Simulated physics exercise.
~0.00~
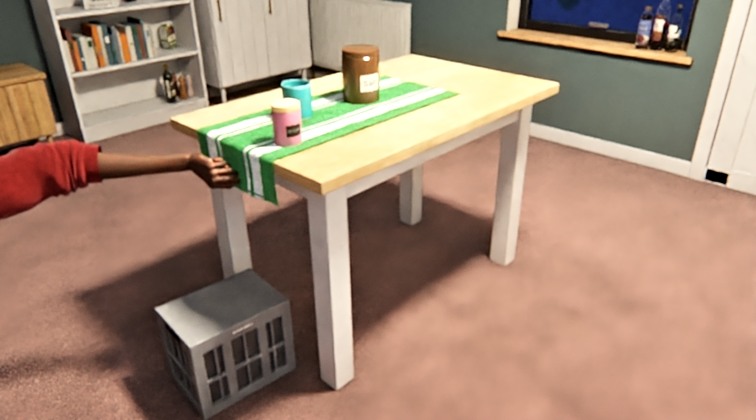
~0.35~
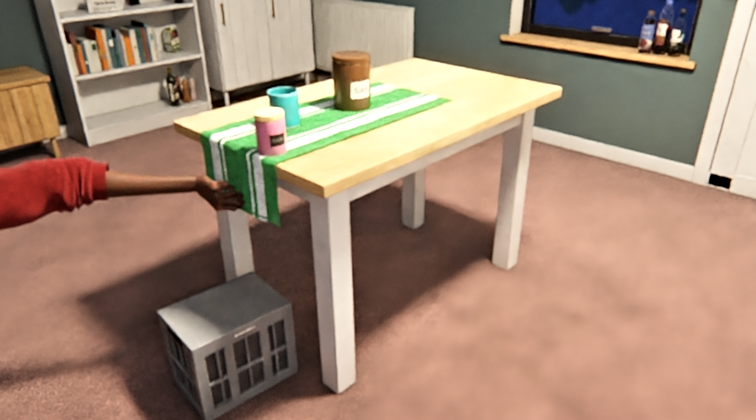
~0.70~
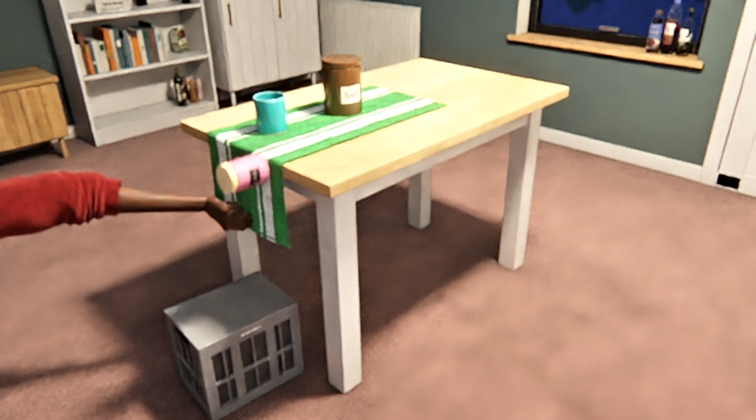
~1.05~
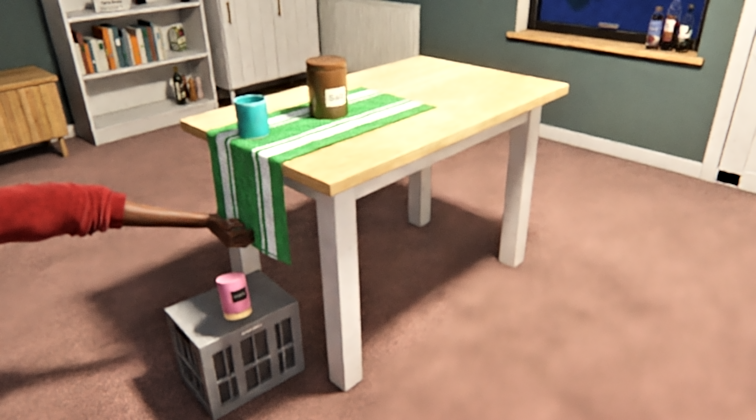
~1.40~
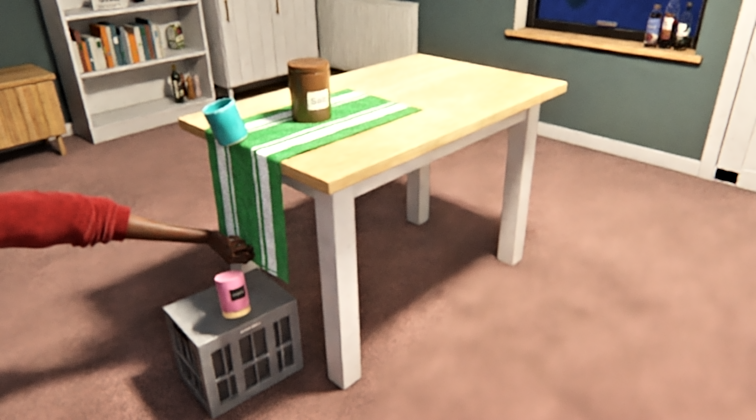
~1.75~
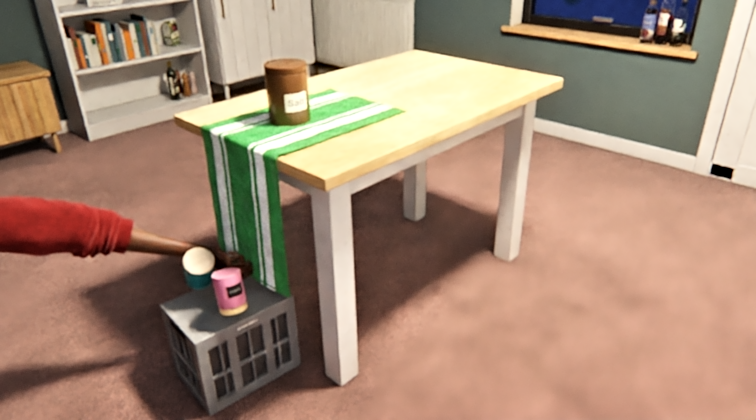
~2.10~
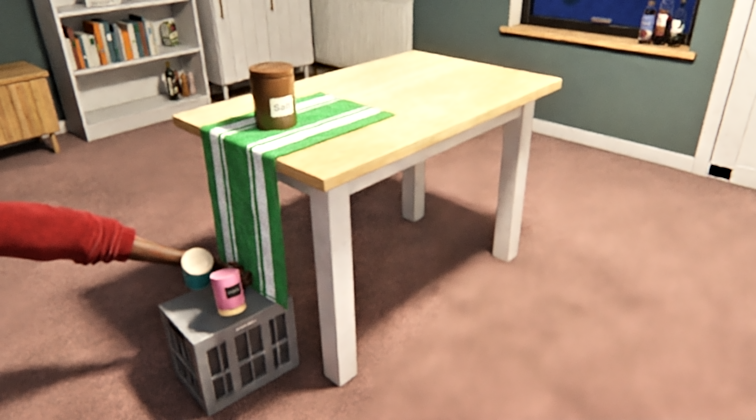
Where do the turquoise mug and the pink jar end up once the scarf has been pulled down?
Both go over the edge of the table and end up down at the grey crate, the pink jar first and the turquoise mug after it.
